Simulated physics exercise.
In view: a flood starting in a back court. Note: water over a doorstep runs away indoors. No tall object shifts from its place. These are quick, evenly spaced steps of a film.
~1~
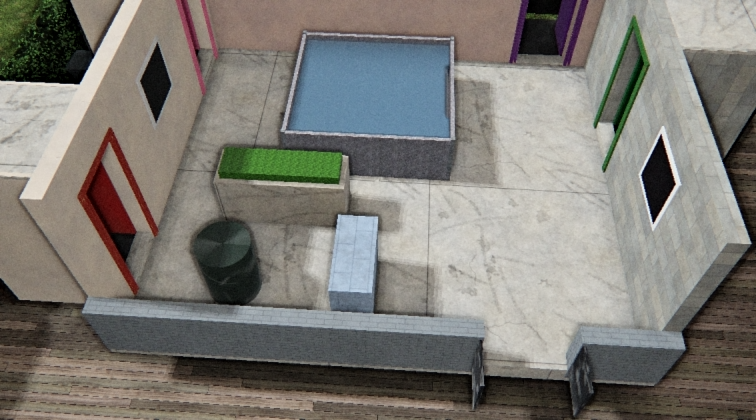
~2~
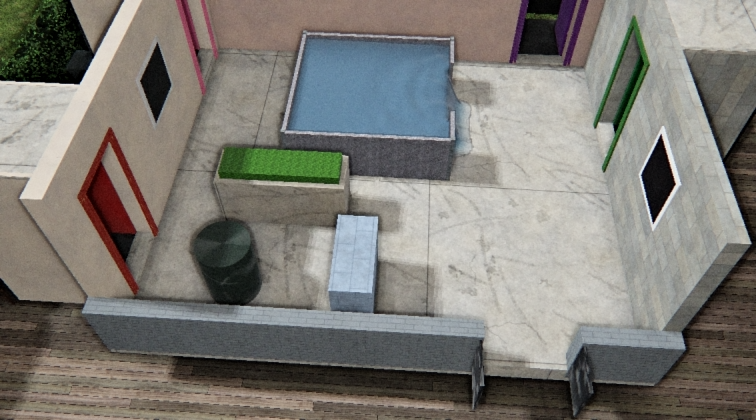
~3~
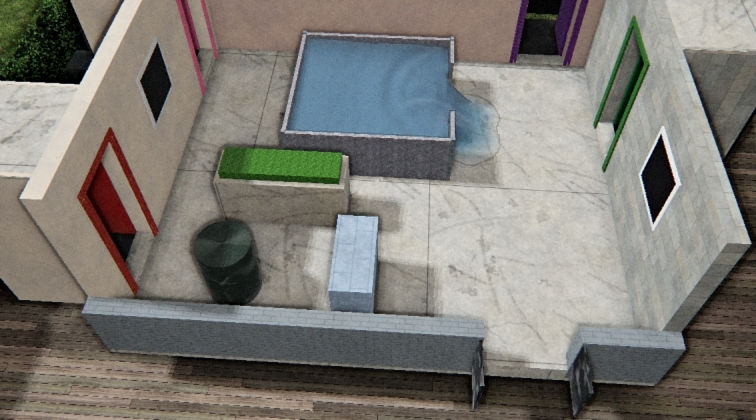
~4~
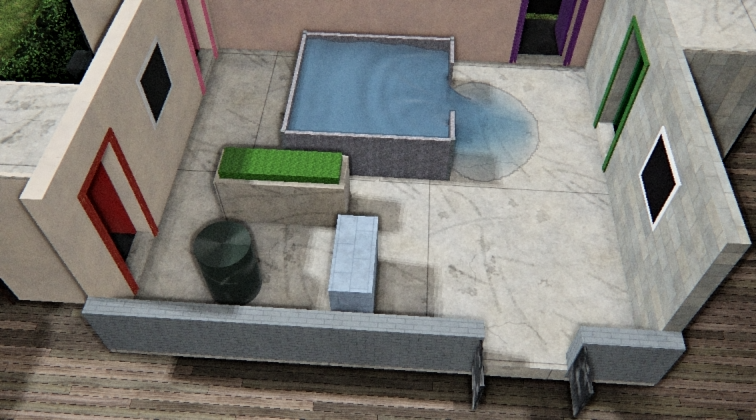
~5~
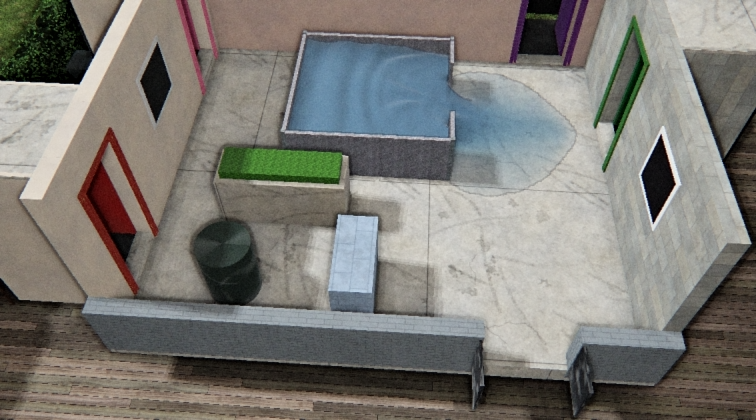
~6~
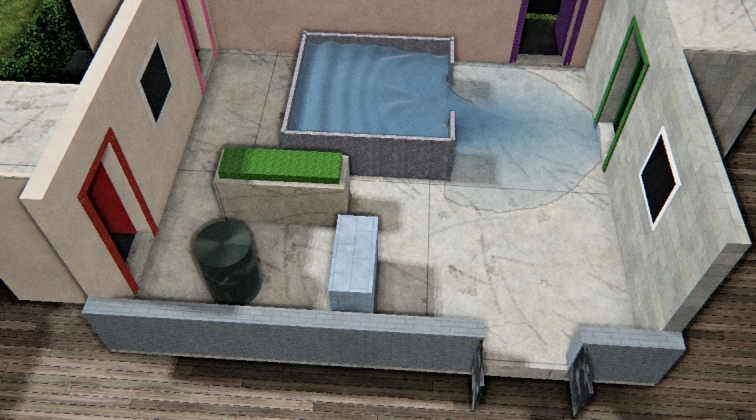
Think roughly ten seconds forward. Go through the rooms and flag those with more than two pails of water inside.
As I see it, I expect the red door to let through an acceptable amount. I expect the purple door to let through too much. I expect the pink door to let through an acceptable amount. I expect the green door to let through too much.
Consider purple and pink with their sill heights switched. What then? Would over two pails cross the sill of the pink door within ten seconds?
Briefly put, the pink door tops the limit.
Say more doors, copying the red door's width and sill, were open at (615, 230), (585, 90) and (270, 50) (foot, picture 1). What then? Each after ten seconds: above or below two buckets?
Door by door: Ends up above, ends up above, ends up below.
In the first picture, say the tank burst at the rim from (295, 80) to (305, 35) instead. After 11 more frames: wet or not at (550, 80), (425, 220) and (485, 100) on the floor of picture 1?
Sequence: Spared / spared / spared.
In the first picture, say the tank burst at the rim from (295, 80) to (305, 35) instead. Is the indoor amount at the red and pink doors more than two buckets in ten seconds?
The red door tops the limit, while the pink door tops the limit.
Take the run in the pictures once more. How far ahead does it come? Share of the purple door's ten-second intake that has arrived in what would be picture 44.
By my reckoning, 75 percent.
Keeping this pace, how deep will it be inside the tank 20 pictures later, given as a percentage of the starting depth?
That comes to some 46 per cent.
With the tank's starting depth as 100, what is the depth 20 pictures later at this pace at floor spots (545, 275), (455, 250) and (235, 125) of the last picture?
About 6, 0, 0 %.
A moment on, water covers 30 % of the floor; the red door not reached, the purple door under two buckets in, the pink door not reached, the green door far over two buckets in.
Next, water covers 30 % of the floor; the red door not reached, the purple door far over two buckets in, the pink door not reached, the green door far over two buckets in.
Then, water covers 45 % of the floor; the red door not reached, the purple door far over two buckets in, the pink door not reached, the green door far over two buckets in.
Later, water covers 65 % of the floor; the red door not reached, the purple door far over two buckets in, the pink door not reached, the green door far over two buckets in.
In the end, water covers 95 % of the floor; the red door wet at the sill, nothing in, the purple door far over two buckets in, the pink door wet at the sill, nothing in, the green door far over two buckets in.
